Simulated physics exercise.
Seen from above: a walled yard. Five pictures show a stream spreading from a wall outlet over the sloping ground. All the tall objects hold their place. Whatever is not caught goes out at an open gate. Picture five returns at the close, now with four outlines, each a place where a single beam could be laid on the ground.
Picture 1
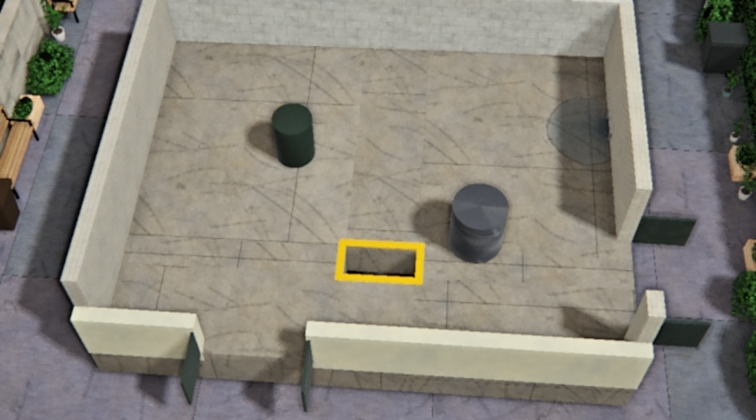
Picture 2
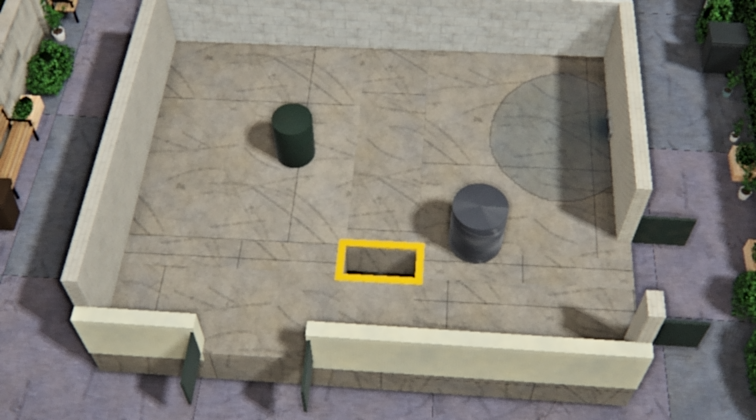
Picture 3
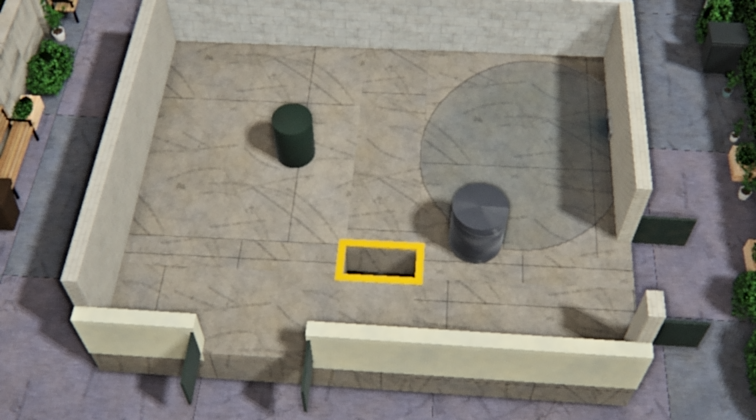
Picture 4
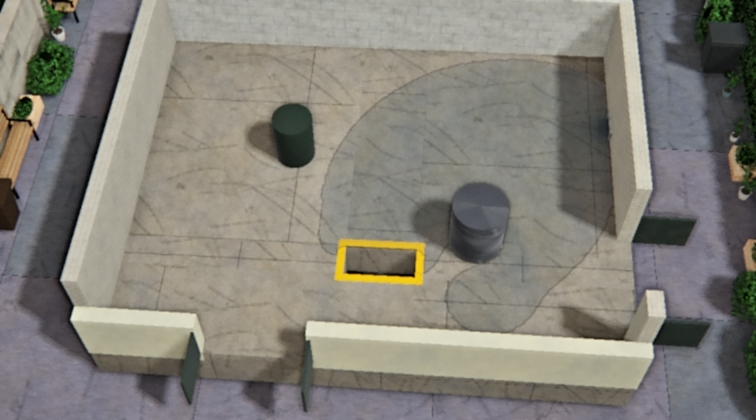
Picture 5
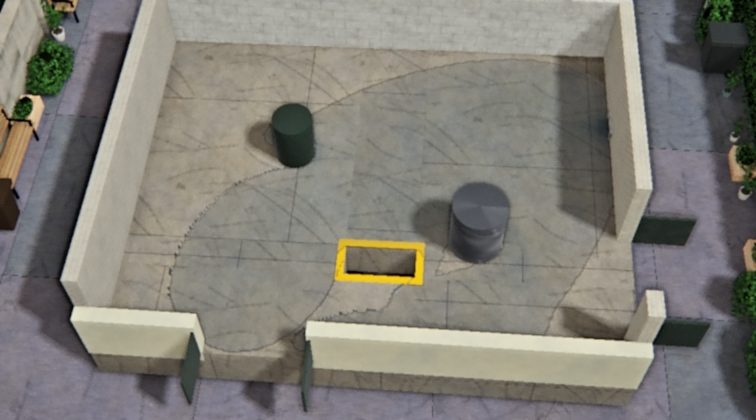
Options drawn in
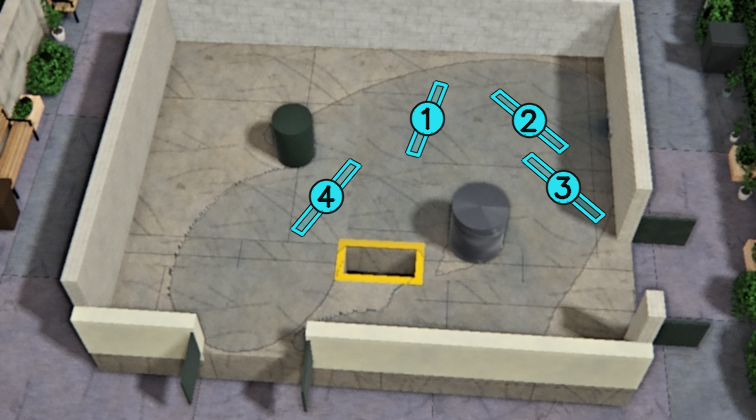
A walled yard with a pale stone floor is seen from above, with paving, benches and plants outside its cream walls. A dark green cylinder stands left of centre, a larger grey one right of centre, and a yellow-edged drain lies between open gates at the bottom and right. From the right wall, water spreads leftward around the grey cylinder, reaches the drain, and extends toward the lower left, while the camera stays still.
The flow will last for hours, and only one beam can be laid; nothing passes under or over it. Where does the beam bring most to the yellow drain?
1 is best.
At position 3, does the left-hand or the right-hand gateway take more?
The left gate.
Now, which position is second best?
The answer is 4.
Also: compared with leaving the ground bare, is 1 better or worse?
Position 1 is better.
On the marked copy, 1 from (413, 154) to (441, 84); 2 from (496, 93) to (563, 148); 3 from (527, 157) to (599, 217); 4 from (297, 231) to (354, 163).
With 1, about 50 % of the stream runs into the yellow drain, about 44 % out by the gates.
With 2, about 10 % of the stream runs into the yellow drain, about 85 % out by the gates.
With 3, about 18 % of the stream runs into the yellow drain, about 79 % out by the gates.
With 4, about 29 % of the stream runs into the yellow drain, about 66 % out by the gates.
